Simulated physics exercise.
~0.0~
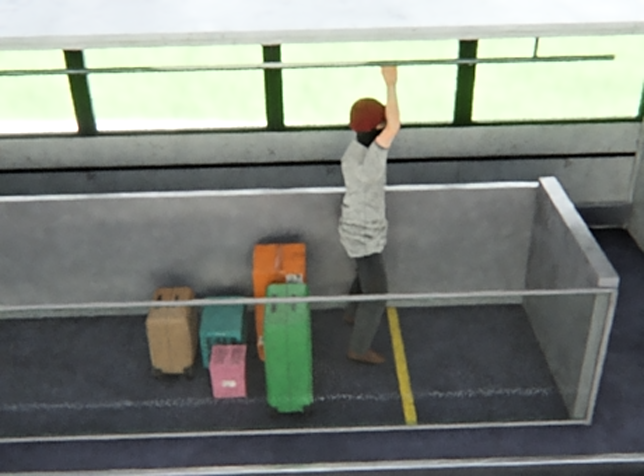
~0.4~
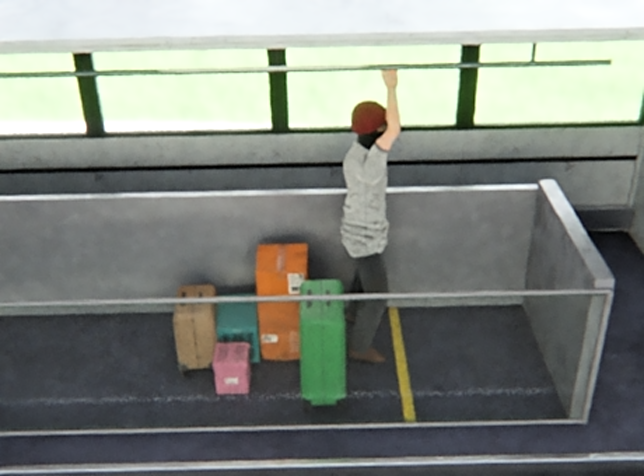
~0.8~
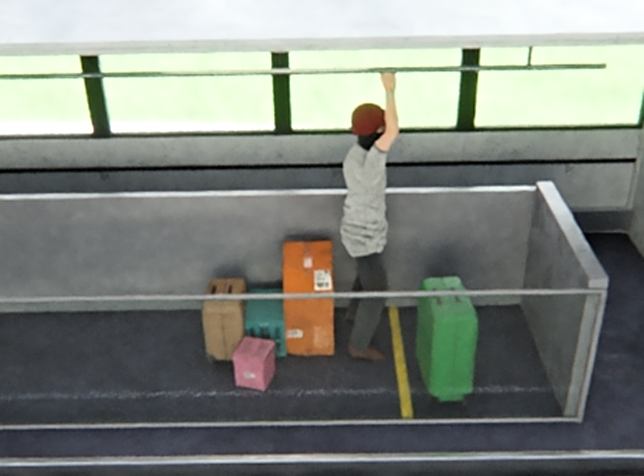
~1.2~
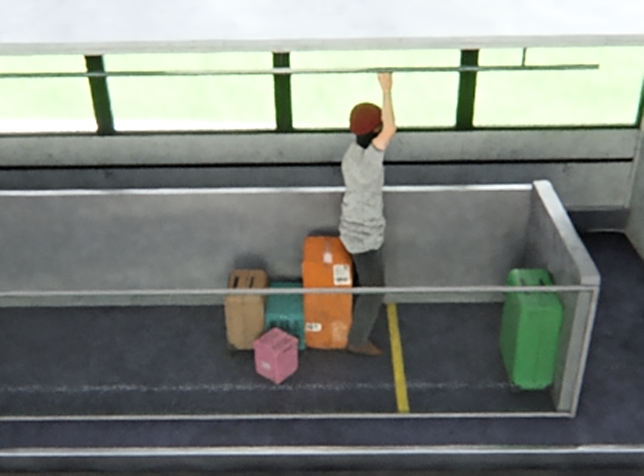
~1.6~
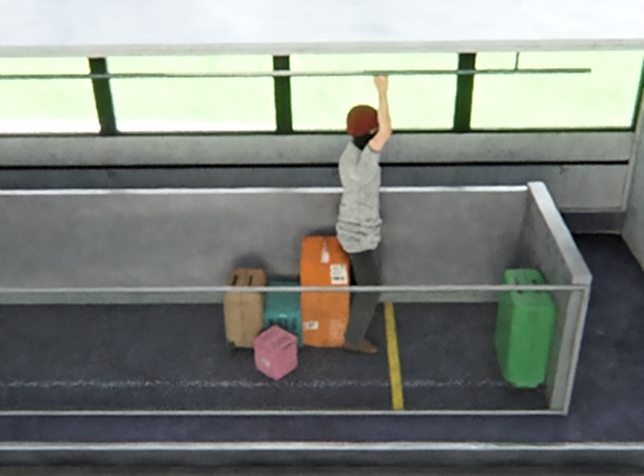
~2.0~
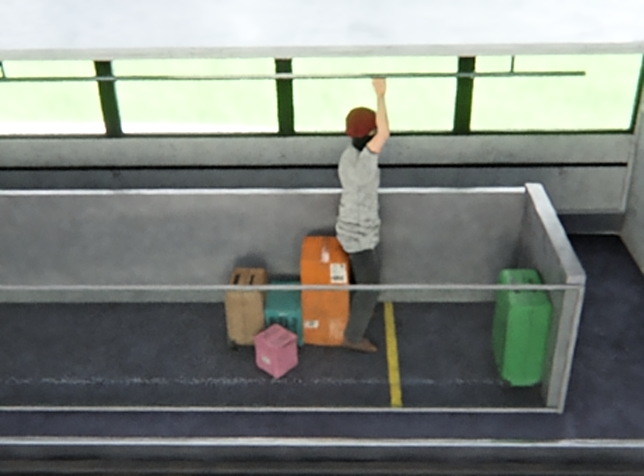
A green suitcase rolls right past the yellow line while the other luggage stops short.
